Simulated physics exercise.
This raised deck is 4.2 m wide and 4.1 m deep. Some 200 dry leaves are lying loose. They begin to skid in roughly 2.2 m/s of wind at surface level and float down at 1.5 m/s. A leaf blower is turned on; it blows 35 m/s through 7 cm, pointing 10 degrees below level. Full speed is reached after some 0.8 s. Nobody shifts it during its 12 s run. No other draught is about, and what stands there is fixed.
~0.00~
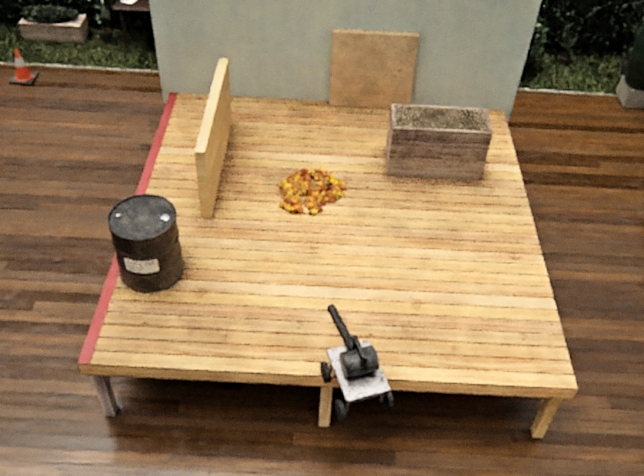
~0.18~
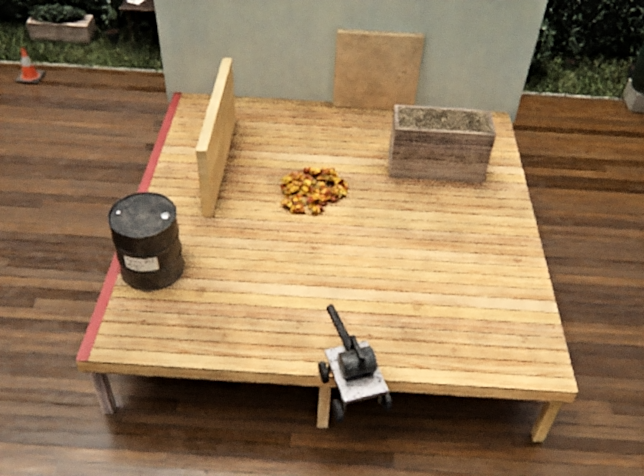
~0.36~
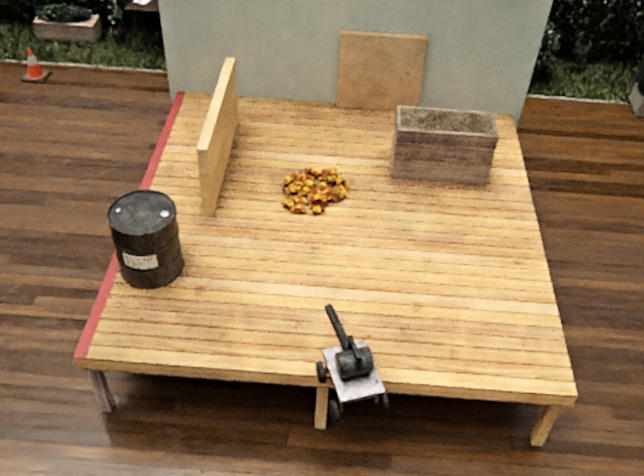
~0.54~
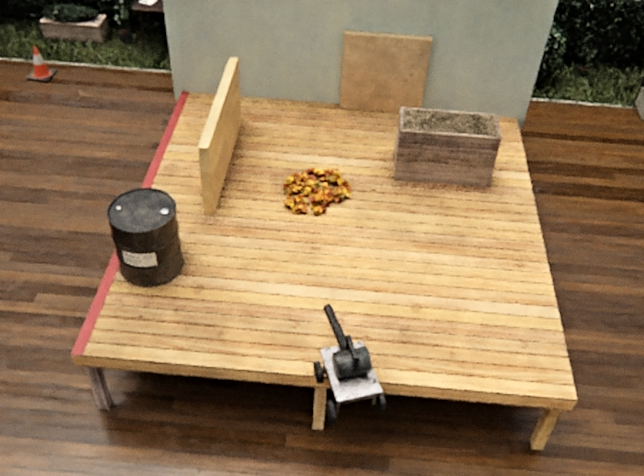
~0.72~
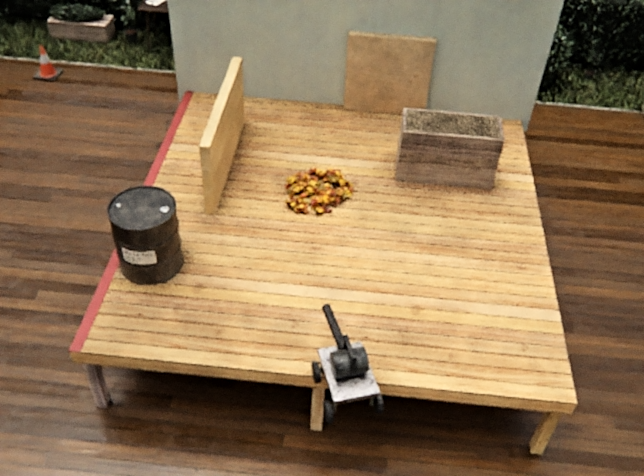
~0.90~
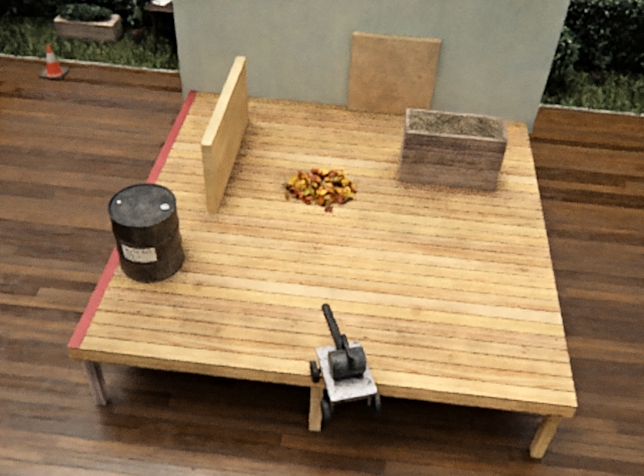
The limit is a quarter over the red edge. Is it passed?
Answer: No.
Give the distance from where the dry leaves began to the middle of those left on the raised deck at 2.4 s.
About 1.6 m.
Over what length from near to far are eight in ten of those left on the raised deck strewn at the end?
About 0.8 m.
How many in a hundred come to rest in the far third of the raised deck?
Near 100 %.
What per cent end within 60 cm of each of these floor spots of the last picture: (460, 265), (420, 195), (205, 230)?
In turn about 0 %, 0 %, 0 %.
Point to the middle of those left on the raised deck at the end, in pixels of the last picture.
Around (328, 109).
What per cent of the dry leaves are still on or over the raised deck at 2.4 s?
Some 100 per cent.
After 2.4 s, 78 % are on the move or not yet settled, 0 % are over the red edge; the middle of those still in play is near (320, 114).
After 3.8 s, 66 % are on the move or not yet settled, 2 % are over the red edge; the middle of those still in play is near (325, 108).
After 6.6 s, 50 % are on the move or not yet settled, 2 % are over the red edge; the middle of those still in play is near (325, 108).
After 12.0 s, at the end, 2 % are over the red edge; the middle of those still in play is near (328, 109).
